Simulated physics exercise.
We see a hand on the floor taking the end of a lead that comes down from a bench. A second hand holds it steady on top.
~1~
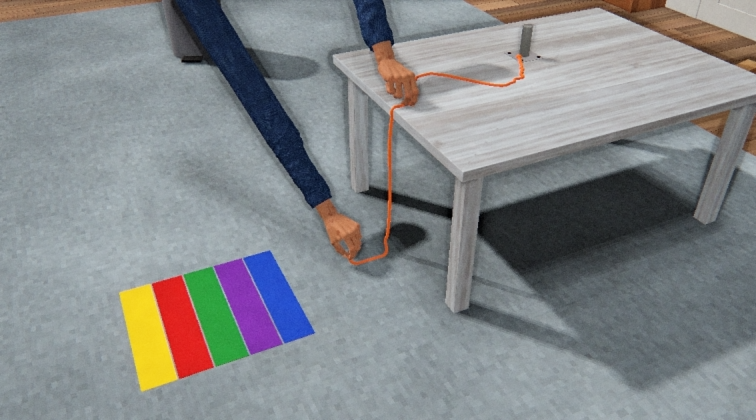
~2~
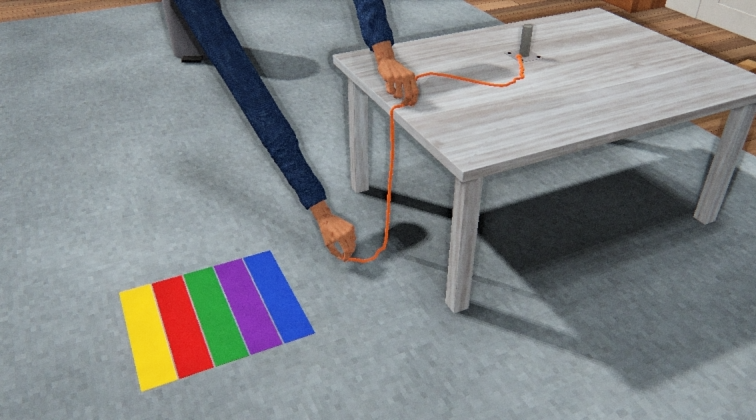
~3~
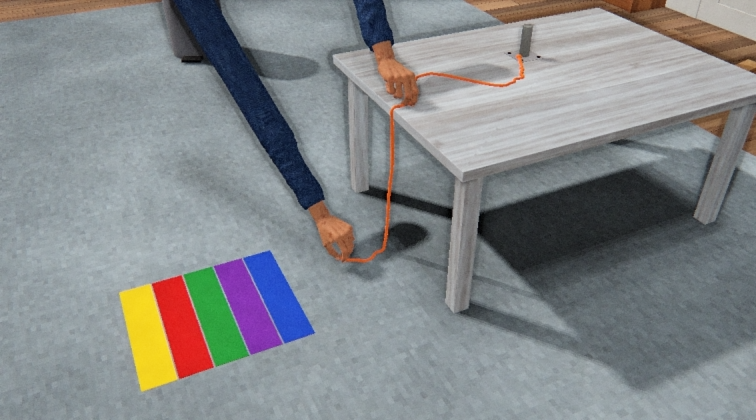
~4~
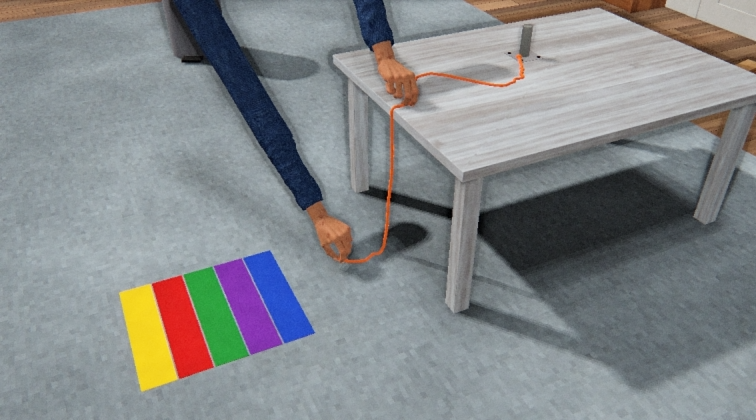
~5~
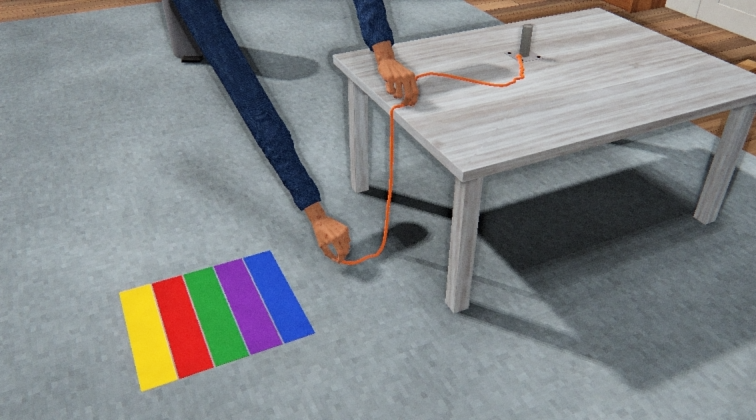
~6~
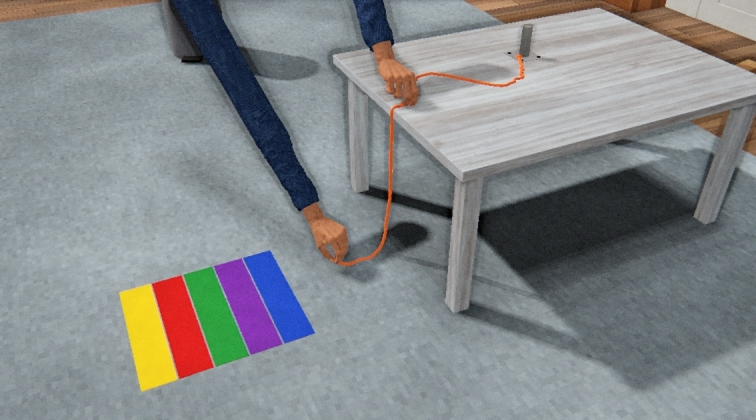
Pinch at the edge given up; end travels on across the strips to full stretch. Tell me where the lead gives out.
It gives out over the yellow strip.
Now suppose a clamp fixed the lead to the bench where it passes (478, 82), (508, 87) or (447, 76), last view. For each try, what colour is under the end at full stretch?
Per pin spot: Red / red / green.
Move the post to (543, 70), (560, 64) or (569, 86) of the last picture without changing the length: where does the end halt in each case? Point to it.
Try by try: (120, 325), (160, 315) and (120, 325).
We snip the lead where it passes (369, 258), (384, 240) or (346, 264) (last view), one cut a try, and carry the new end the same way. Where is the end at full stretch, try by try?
The three tries give approximately (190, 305), (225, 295) and (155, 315).
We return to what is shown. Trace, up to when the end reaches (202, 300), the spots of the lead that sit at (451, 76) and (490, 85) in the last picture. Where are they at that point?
You'll find them at (409, 89) and (442, 79).
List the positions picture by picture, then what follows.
The first frame shows end (349, 257); blue (292, 321); purple (259, 332); green (226, 343); red (191, 354); yellow (155, 366).
The second frame shows end (343, 258); lead through (523, 70) (482, 83) (416, 79) (396, 108) (391, 177) (386, 238).
The third frame shows end (341, 259).
The fourth frame shows end (339, 259); lead through (523, 70) (482, 83) (416, 79) (396, 108) (391, 177) (385, 238).
The fifth frame shows end (337, 260).
The sixth frame shows end (335, 261); lead through (523, 70) (482, 83) (416, 79) (396, 108) (391, 177) (384, 239).
A little later, end near (203, 300); over green.
Next, end near (159, 313); over yellow.
When it is tight, end near (133, 321); over yellow. The yellow one.
